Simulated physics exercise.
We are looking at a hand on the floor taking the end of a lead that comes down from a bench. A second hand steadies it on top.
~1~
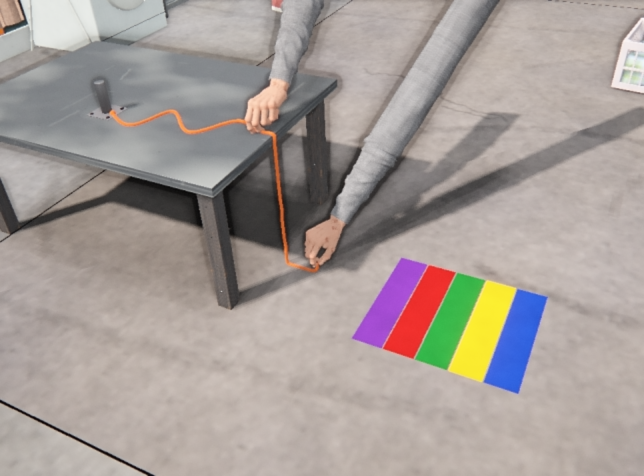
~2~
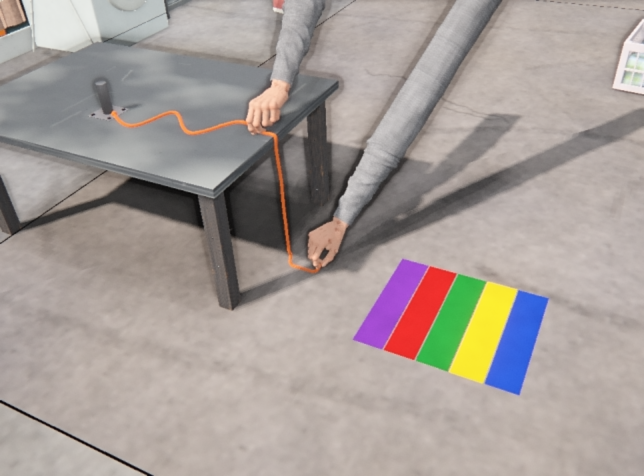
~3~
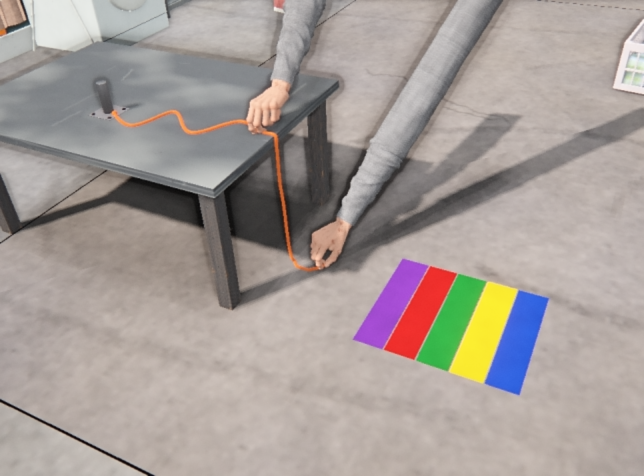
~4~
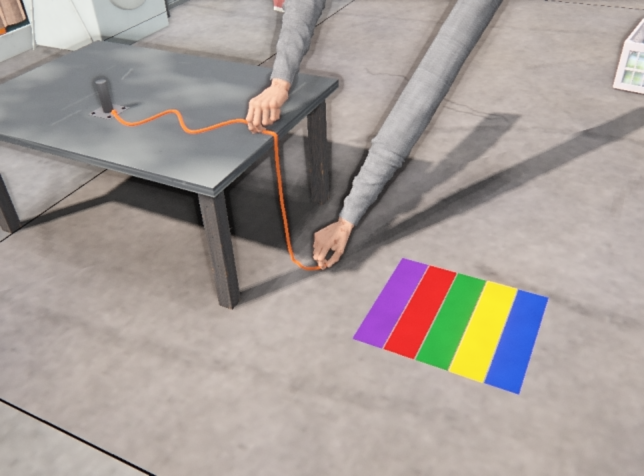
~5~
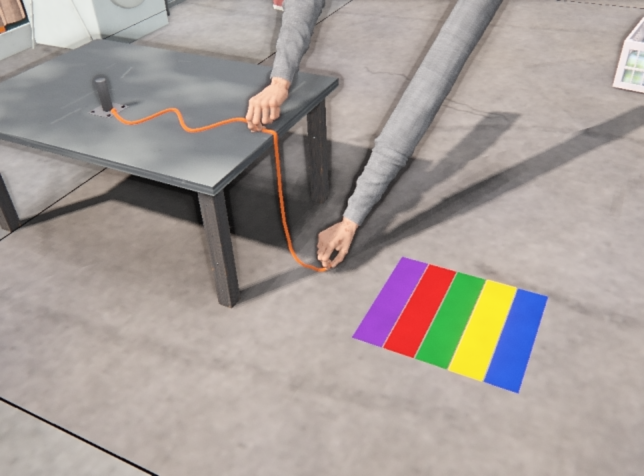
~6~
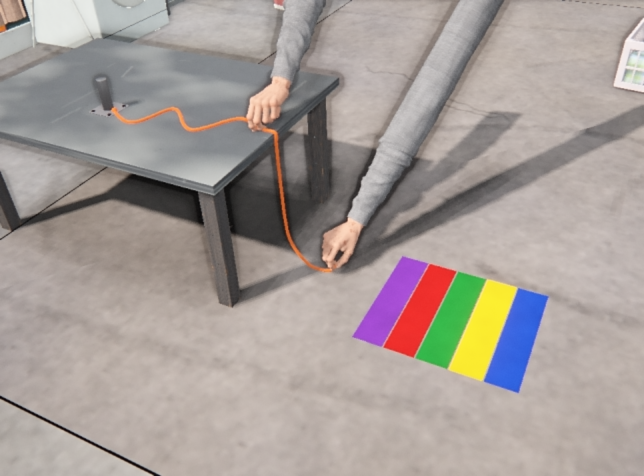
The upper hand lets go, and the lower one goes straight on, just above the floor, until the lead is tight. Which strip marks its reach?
It halts on the yellow strip.
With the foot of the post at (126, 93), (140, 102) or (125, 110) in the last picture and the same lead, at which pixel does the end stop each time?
Near (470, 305), (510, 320) and (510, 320).
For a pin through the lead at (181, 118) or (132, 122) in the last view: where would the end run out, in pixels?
In that order: (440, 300) and (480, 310).
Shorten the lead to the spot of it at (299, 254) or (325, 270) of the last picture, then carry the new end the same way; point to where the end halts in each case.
In that order: (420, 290) and (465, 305).
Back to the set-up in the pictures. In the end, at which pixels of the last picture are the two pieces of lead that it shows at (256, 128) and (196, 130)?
At (308, 164), then (242, 130).
A little later, end near (435, 296); over red.
Next, end near (467, 305); over green.
When it is tight, end near (487, 311); over yellow. Over yellow.
